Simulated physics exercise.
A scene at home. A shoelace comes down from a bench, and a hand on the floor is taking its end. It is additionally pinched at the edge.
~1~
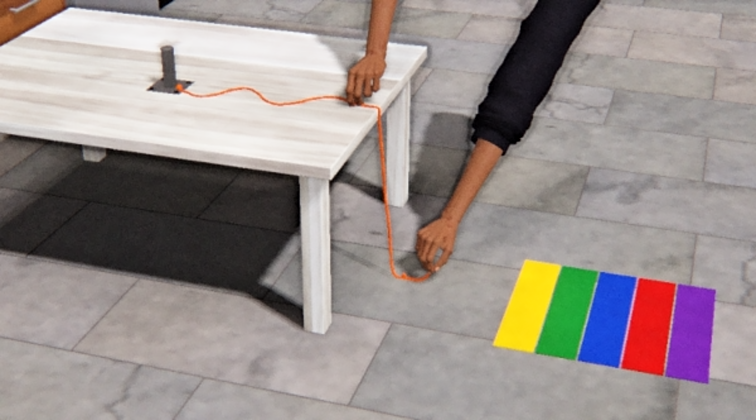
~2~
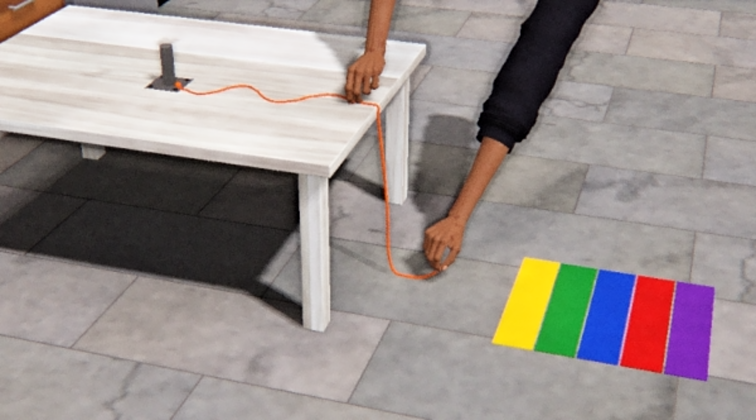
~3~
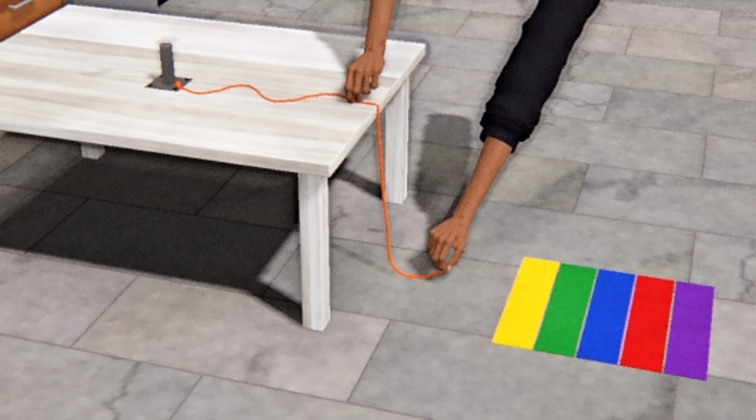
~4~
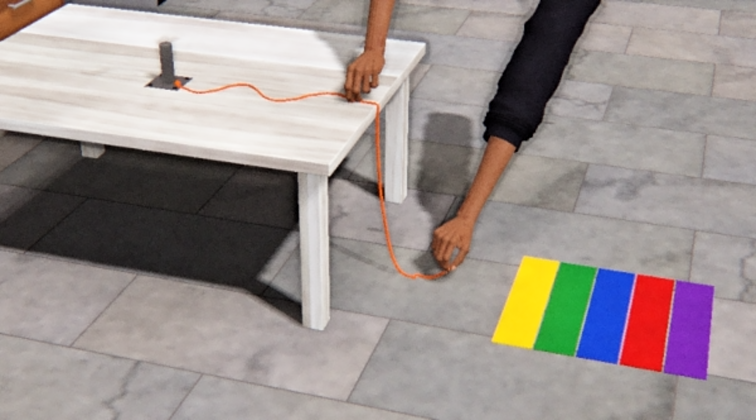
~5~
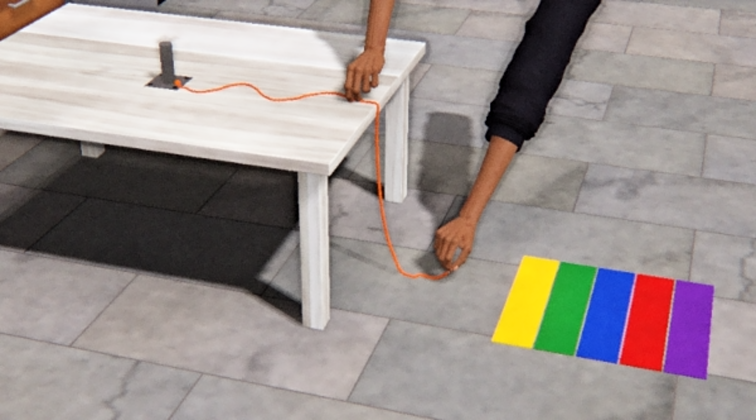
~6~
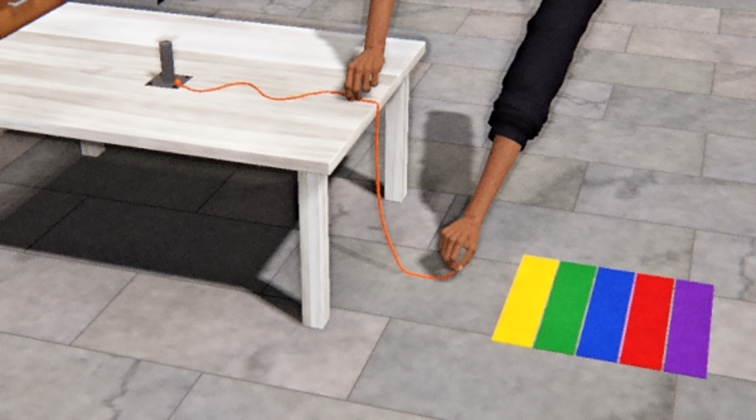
The footage shows an orange shoelace running across a white bench and down to the floor, one hand pinching it at the edge while another holds its end and inches slightly right, near a motionless patch of coloured stripes.
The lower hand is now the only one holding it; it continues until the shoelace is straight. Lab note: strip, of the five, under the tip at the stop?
Blue.
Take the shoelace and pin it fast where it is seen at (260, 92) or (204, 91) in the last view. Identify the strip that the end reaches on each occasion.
Green; blue.
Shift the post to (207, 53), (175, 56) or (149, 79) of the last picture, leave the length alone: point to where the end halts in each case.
(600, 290), (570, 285) and (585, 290), roughly.
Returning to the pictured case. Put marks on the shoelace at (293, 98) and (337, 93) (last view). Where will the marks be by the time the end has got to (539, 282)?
They end up close to (328, 99) and (374, 106).
Soon after, end near (539, 282); over yellow.
After that, end near (583, 289); over green.
At the stop, end near (610, 294); over blue. It halts on the blue strip.
